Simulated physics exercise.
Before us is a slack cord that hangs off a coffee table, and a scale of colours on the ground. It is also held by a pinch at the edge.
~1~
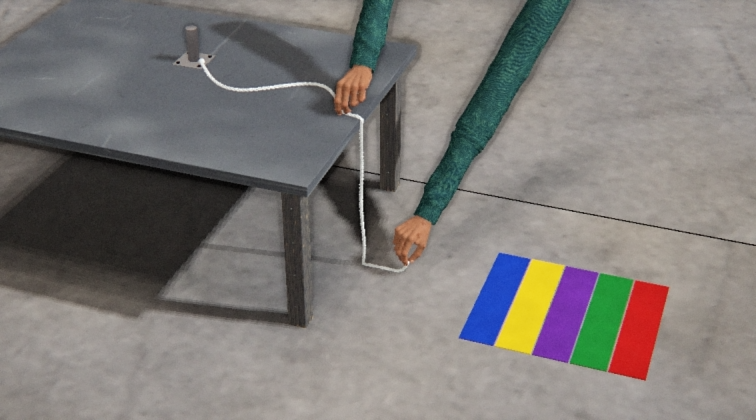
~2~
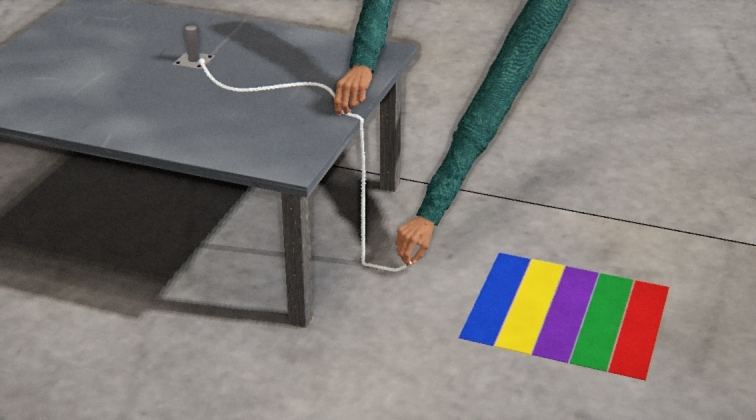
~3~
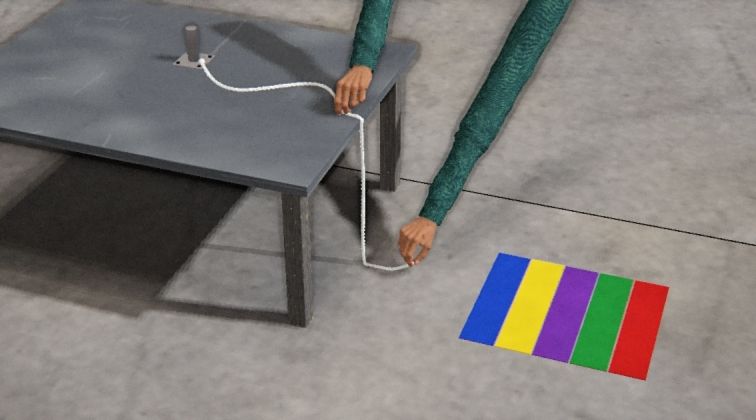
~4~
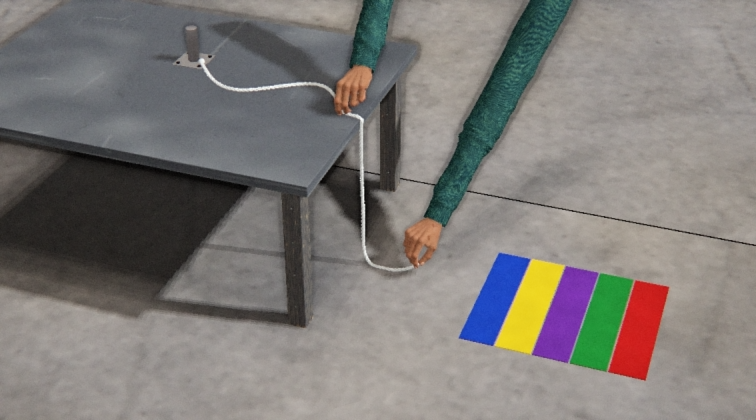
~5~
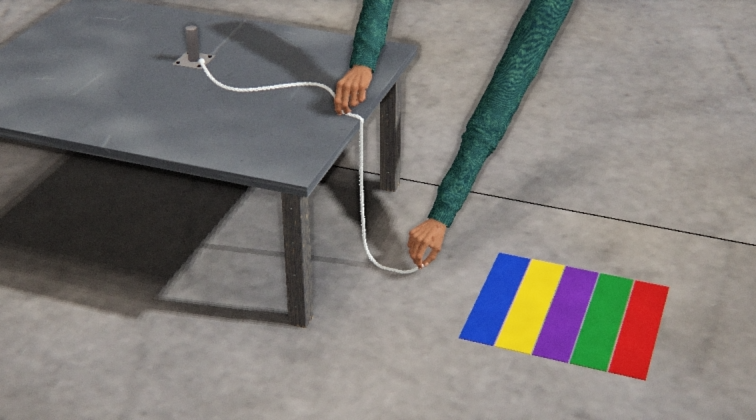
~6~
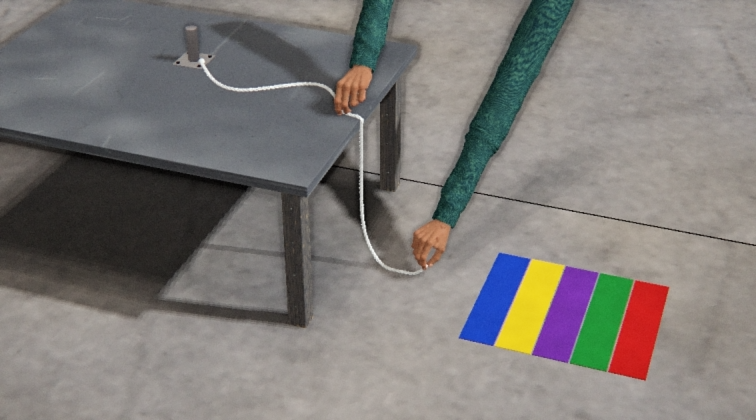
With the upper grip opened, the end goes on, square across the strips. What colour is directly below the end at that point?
The colour below it is purple.
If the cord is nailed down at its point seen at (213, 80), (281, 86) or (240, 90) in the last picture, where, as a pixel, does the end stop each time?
In order of the tries: About (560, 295), about (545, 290), about (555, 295).
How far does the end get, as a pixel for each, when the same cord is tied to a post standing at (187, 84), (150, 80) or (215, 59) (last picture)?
Going through the tries, you get (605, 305), then (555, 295), then (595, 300).
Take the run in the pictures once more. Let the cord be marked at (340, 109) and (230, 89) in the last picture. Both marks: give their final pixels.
Well, the first one sits at (381, 127), and the second one sits at (257, 79).
Soon after, end near (512, 284); over blue.
After that, end near (552, 292); over purple.
At the stop, end near (575, 297); over purple. It gets as far as the purple strip.
